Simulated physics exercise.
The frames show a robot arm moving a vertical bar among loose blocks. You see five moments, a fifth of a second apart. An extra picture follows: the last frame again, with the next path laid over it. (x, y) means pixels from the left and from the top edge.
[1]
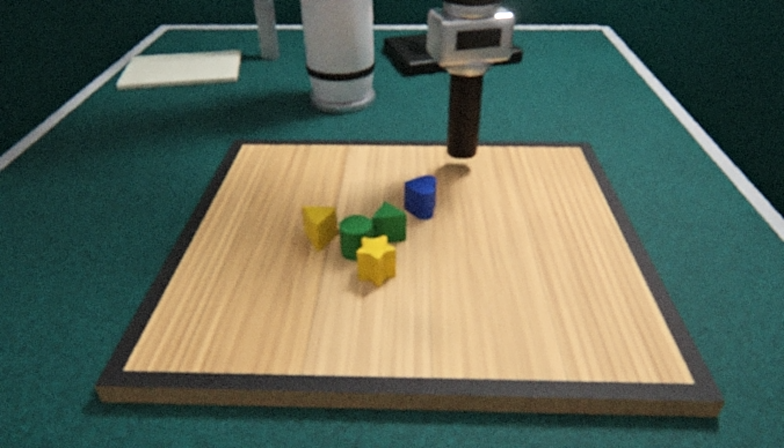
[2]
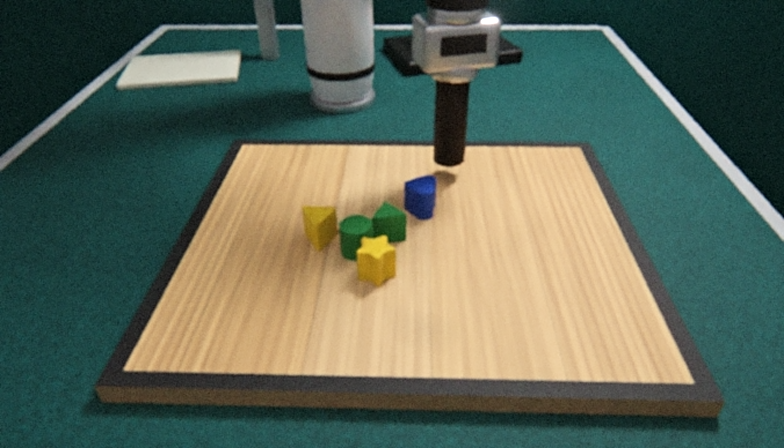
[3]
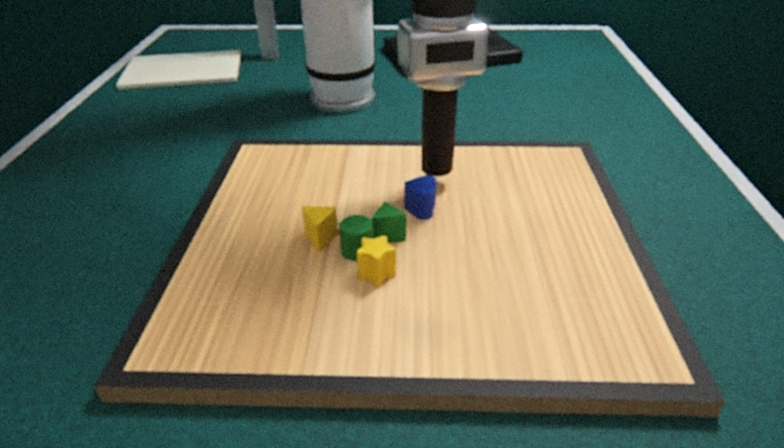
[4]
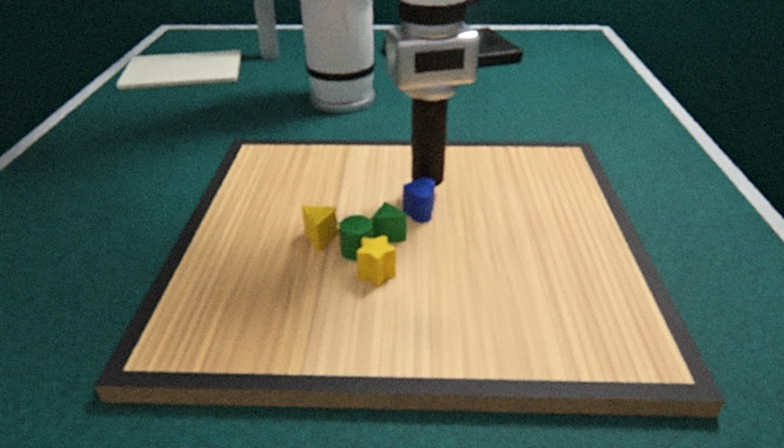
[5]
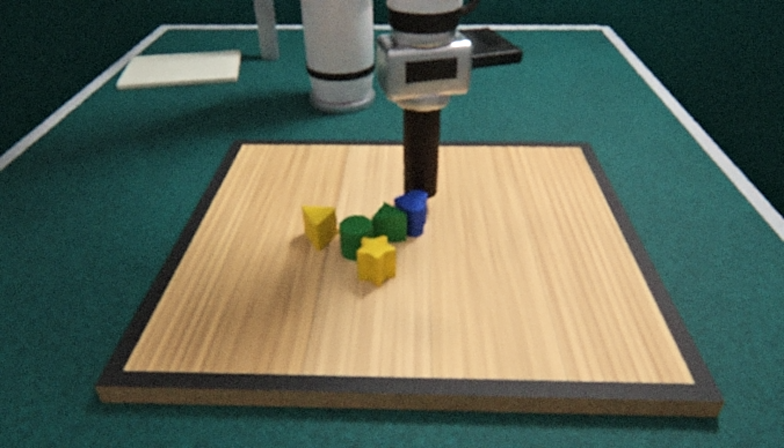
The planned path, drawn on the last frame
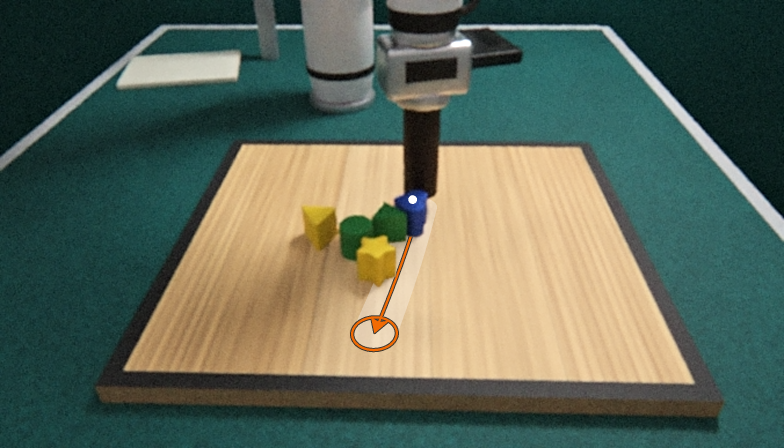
Robot arm moving a dark vertical bar toward the viewer and left, then nudging a blue block up beside a green triangle.
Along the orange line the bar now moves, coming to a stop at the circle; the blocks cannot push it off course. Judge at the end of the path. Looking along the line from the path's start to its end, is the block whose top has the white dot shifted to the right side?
No
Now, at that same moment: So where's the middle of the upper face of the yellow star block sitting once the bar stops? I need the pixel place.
The middle of its upper face should be somewhere near (352, 266).
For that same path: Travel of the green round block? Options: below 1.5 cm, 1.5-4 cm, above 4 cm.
Below 1.5 cm.
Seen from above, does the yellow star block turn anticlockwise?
No, that is not how it ends up.
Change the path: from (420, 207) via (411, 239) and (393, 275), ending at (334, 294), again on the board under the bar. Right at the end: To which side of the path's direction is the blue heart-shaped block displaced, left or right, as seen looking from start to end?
Left.
The line goes from (420, 207) directly to (374, 333); the dot is on the blue heart-shaped block.
The first path, step by step. One third of the way, bar (409, 226); green triangle (379, 216), turned 55° clockwise; blue heart-shaped block (409, 235), turned 30° clockwise.
Two thirds of the way, bar (394, 267); yellow star block (356, 260), turned 80° clockwise; green triangle (378, 216), turned 55° clockwise; blue heart-shaped block (407, 278).
At the end, bar (374, 316); green round block unmoved; yellow star block (352, 266), turned 125° clockwise; green triangle (378, 216), turned 55° clockwise; blue heart-shaped block (415, 308), turned 40° anticlockwise.
